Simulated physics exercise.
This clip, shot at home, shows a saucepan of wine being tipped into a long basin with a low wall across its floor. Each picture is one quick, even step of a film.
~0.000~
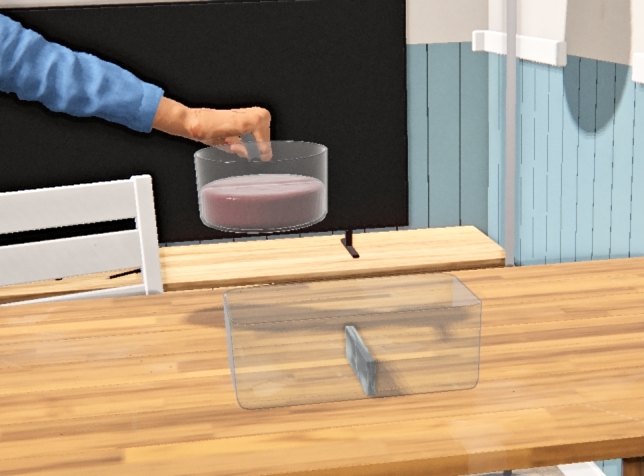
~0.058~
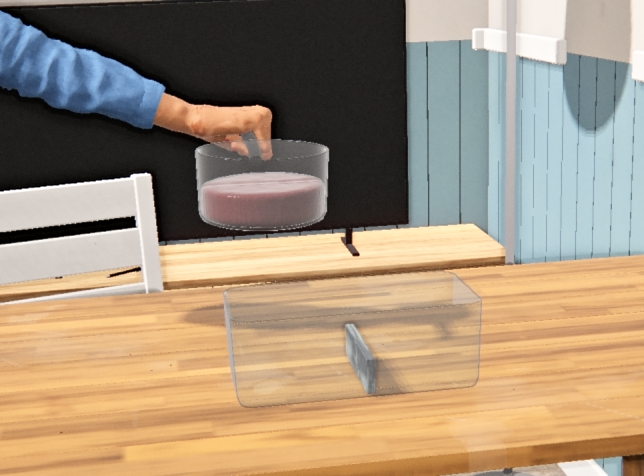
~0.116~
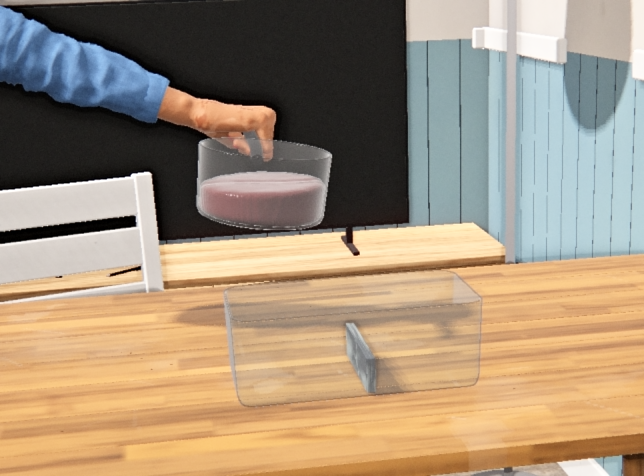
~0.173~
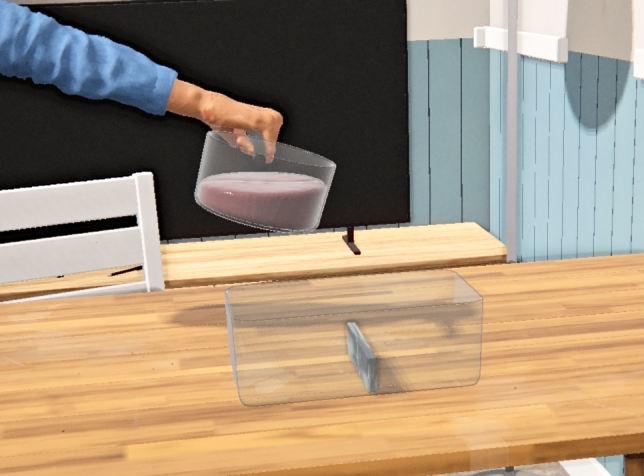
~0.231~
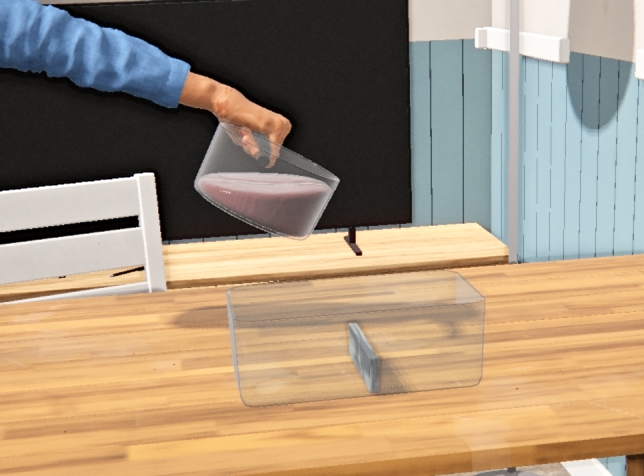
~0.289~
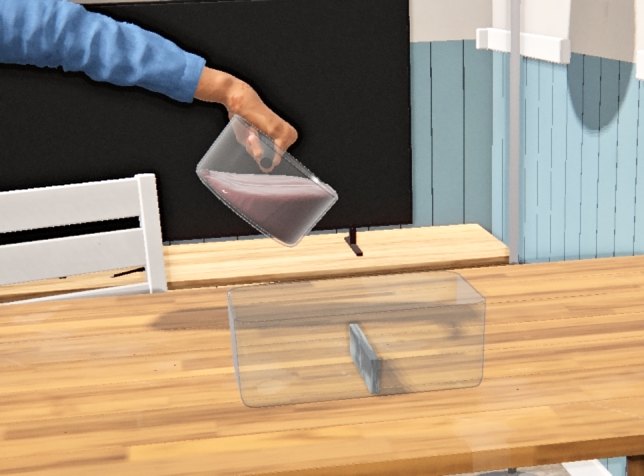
A hand holding a clear round container of pinkish liquid, tilting it steadily rightward above a long transparent basin on a wooden table.
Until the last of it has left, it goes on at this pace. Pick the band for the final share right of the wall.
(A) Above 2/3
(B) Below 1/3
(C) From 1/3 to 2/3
From 1/3 to 2/3 (C).
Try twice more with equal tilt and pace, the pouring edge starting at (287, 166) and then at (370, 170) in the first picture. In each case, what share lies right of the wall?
Estimate, first then second: 5 per cent and 90 per cent.
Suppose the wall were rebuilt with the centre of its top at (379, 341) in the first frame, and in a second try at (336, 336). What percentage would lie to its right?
You'd get roughly 15 per cent the first time and roughly 90 per cent the second.
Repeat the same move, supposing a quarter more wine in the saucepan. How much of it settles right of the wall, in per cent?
Close to 50 per cent, more or less.
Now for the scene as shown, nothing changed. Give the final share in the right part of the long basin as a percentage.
50 % or thereabouts.
A moment on, the saucepan is tipped on its side and 34 per cent is still to pour, 2 is left of the wall and 22 right of it.
Next, the saucepan is tipped right over and 12 per cent is still to pour, 28 is left of the wall and 51 right of it.
Then the saucepan is tipped right over and 2 per cent is still to pour, 44 is left of the wall and 49 right of it.
Later the saucepan is tipped right over and 0 per cent is still to pour, 49 is left of the wall and 49 right of it.
In the end 50 per cent lies left of the wall, 49 right of it and 1 outside.
